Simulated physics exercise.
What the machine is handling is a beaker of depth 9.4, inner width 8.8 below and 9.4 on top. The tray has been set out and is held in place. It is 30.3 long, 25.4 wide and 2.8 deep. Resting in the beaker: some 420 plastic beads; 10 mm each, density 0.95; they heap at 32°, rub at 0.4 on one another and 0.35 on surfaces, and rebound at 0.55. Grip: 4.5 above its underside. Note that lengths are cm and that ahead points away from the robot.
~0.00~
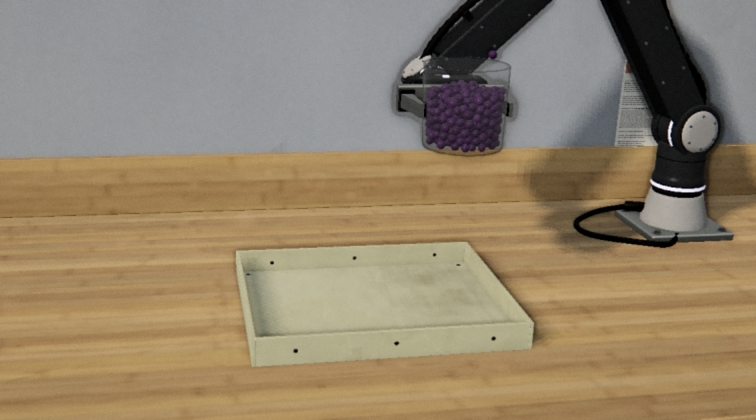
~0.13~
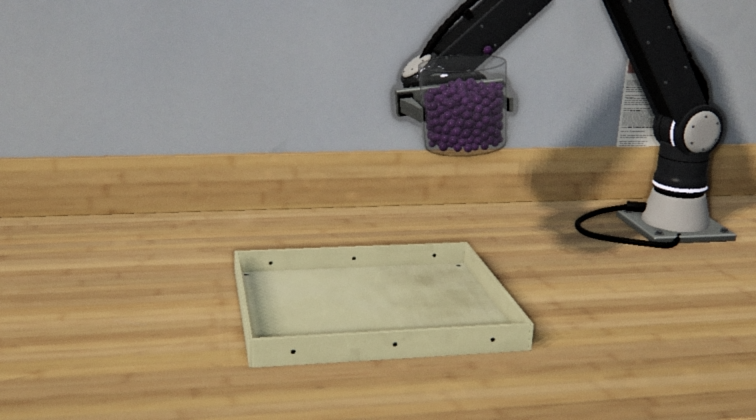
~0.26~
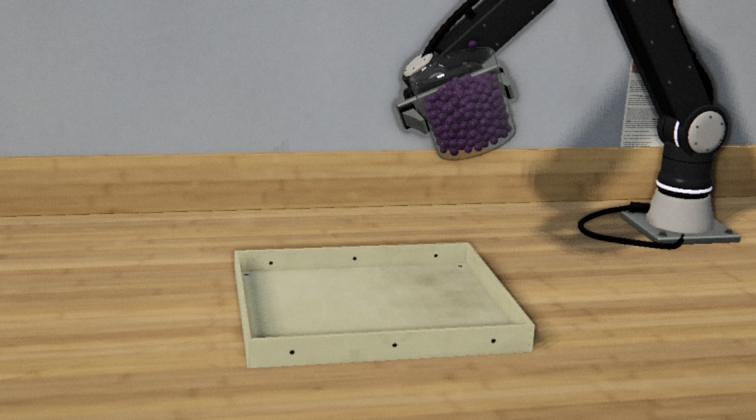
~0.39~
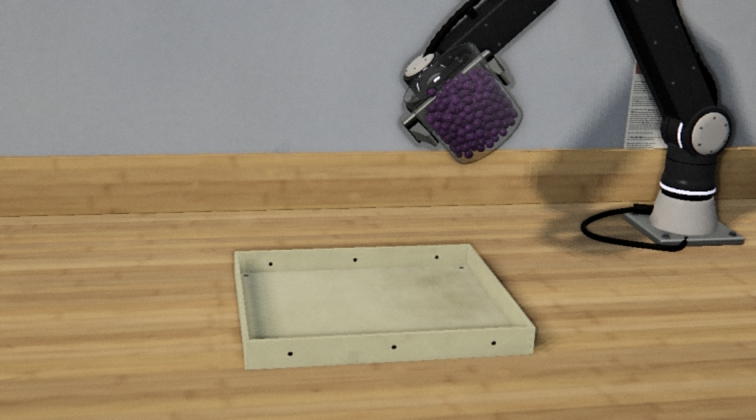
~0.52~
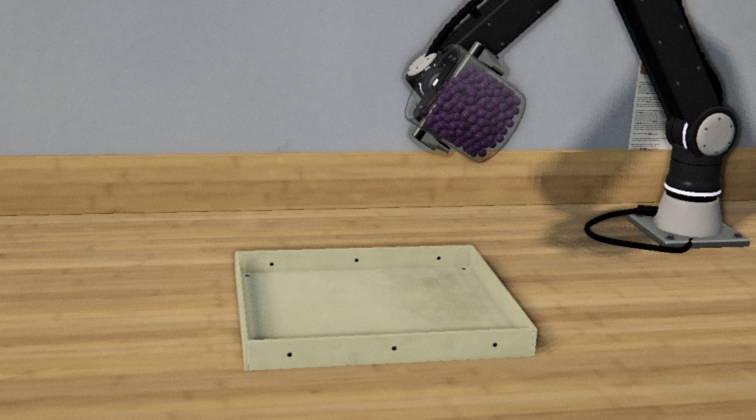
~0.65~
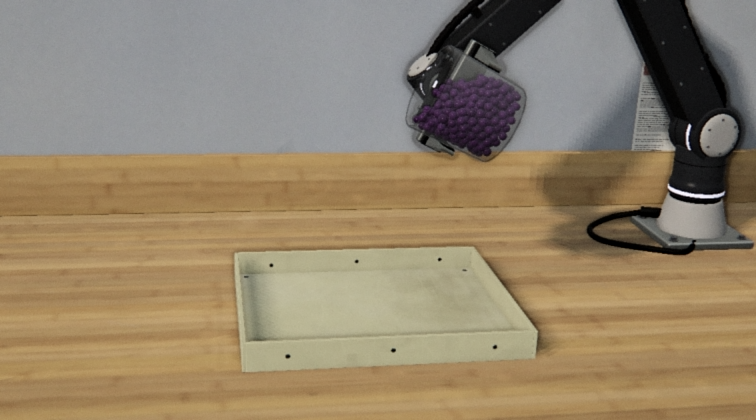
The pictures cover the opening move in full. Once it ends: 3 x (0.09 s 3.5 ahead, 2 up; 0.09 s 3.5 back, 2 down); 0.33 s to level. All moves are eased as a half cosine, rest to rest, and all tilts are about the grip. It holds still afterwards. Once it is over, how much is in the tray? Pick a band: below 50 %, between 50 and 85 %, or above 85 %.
The share falls between 50 and 85 %.
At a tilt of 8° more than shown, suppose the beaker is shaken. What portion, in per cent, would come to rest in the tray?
Roughly 80 in a hundred.
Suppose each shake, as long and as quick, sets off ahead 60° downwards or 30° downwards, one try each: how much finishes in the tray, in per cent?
Some 15 and 25 per cent.
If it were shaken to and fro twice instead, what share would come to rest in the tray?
In that case it would be roughly 60 per cent.
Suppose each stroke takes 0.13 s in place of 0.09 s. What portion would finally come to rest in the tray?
In that case it would be near 50 percent.
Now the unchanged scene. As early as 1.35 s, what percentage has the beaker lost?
70 %.
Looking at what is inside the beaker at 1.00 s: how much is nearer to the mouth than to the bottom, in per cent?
Roughly 90 %.
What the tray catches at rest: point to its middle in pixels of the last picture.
Roughly at (292, 306) in the last picture.
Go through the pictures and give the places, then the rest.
The beaker middle at (464, 107), level; upper third of the load around (465, 98), from x 430 to 500, top at y 55; 425 in the beaker, in the first picture.
The beaker middle at (464, 106), tilted 6° forward; upper third of the load around (465, 98), from x 430 to 500, top at y 50, in the second picture.
The beaker middle at (465, 105), tilted 22° forward; upper third of the load around (473, 96), from x 425 to 510, top at y 45, in the third picture.
The beaker middle at (465, 106), tilted 41° forward; upper third of the load around (476, 95), from x 430 to 515, top at y 70, in the fourth picture.
The beaker middle at (467, 106), tilted 57° forward; upper third of the load around (478, 93), from x 425 to 515, top at y 70, in the fifth picture.
The beaker middle at (467, 106), tilted 63° forward; upper third of the load around (481, 95), from x 415 to 515, top at y 80; 425 in the beaker, in the sixth picture.
After 1.00 s, tilted 63° forward, highest piece 28 above the table; 200 in the beaker, 162 in the tray, 1 on the table or floor, 62 in flight or on a rim.
After 1.35 s, tilted 34° forward, highest piece 26 above the table; 264 in the tray, 124 in the beaker, 17 on the table or floor, 20 in flight or on a rim.
After 1.72 s, level, highest piece 26 above the table; 275 in the tray, 124 in the beaker, 26 on the table or floor.
After 2.77 s, level, highest piece 26 above the table; 275 in the tray, 124 in the beaker, 26 on the table or floor.
In the end, 275 in the tray, 124 in the beaker, 26 on the table or floor. That is 65 % in the tray.
